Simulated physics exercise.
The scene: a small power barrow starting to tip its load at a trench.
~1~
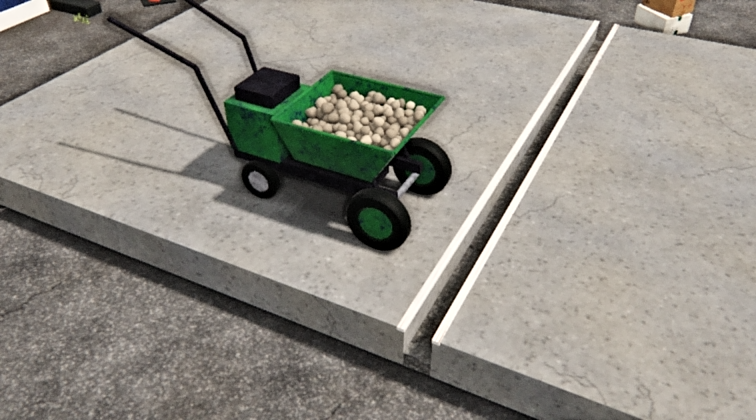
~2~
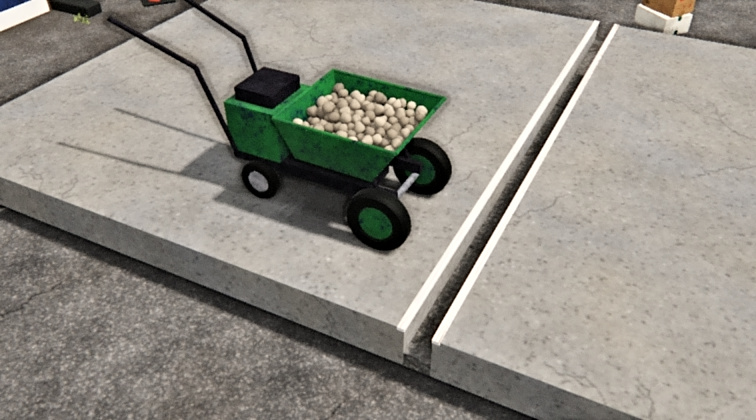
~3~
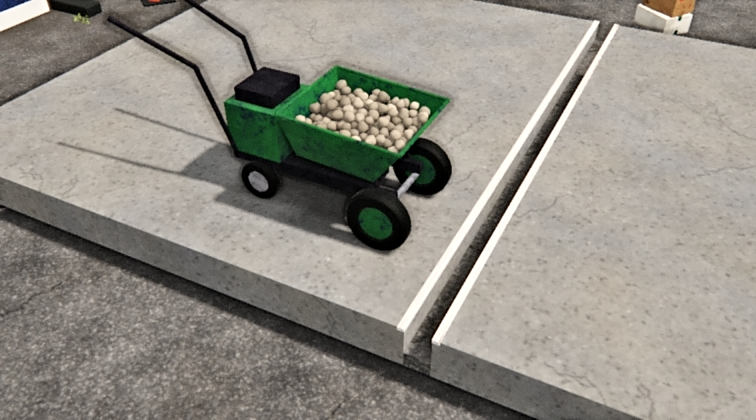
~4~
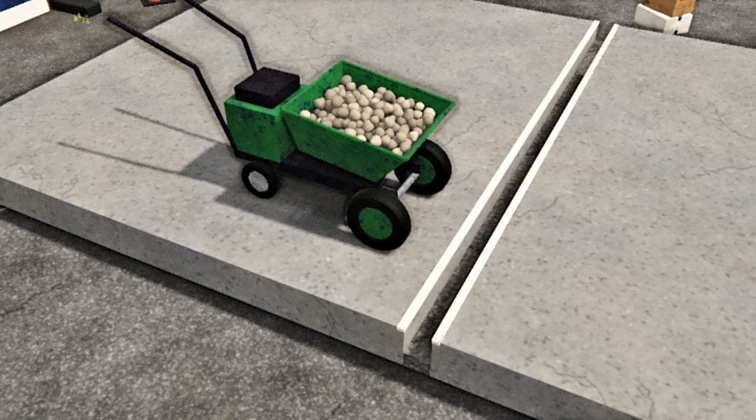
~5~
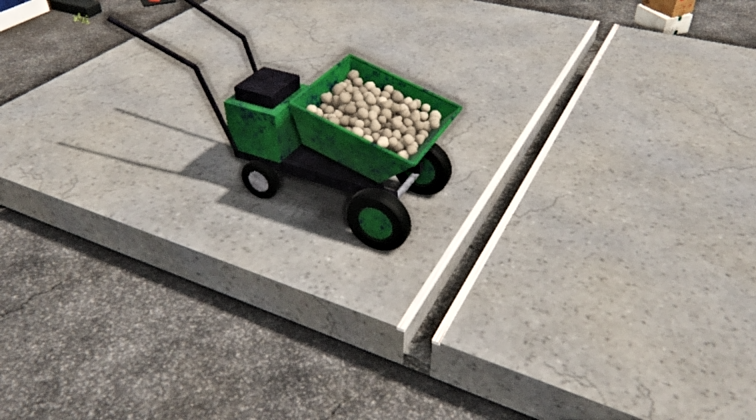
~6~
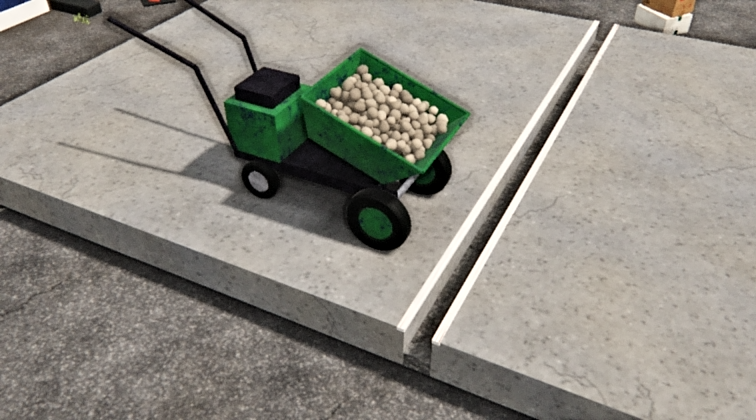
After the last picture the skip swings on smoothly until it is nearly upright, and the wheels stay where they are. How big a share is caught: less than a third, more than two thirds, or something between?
Between the edges lies less than a third of the load.
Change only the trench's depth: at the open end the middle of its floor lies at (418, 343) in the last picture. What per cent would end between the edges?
Roughly 20 in a hundred.
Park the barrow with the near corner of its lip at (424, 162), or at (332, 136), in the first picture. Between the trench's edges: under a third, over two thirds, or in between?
In turn: Under a third; between a third and two thirds.
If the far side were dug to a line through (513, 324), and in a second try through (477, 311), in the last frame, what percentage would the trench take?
The first gives 100 %, the second 50 %.
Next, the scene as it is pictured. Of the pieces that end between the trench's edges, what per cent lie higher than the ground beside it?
Some 0 per cent.
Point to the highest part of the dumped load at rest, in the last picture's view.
At about (516, 246).
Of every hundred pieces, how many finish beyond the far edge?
It comes to 75 per cent or so.
Soon after the last picture, skip tipped steeply; all in the skip.
A little later, skip tipped right over; about two thirds in the skip; a stray few in or heaped over the trench; about a third beyond it; a small part falling.
Later still, skip tipped right over; a small part in the skip; a small part in or heaped over the trench; most beyond it.
By the end, skip tipped right over; about a quarter in or heaped over the trench; most beyond it.
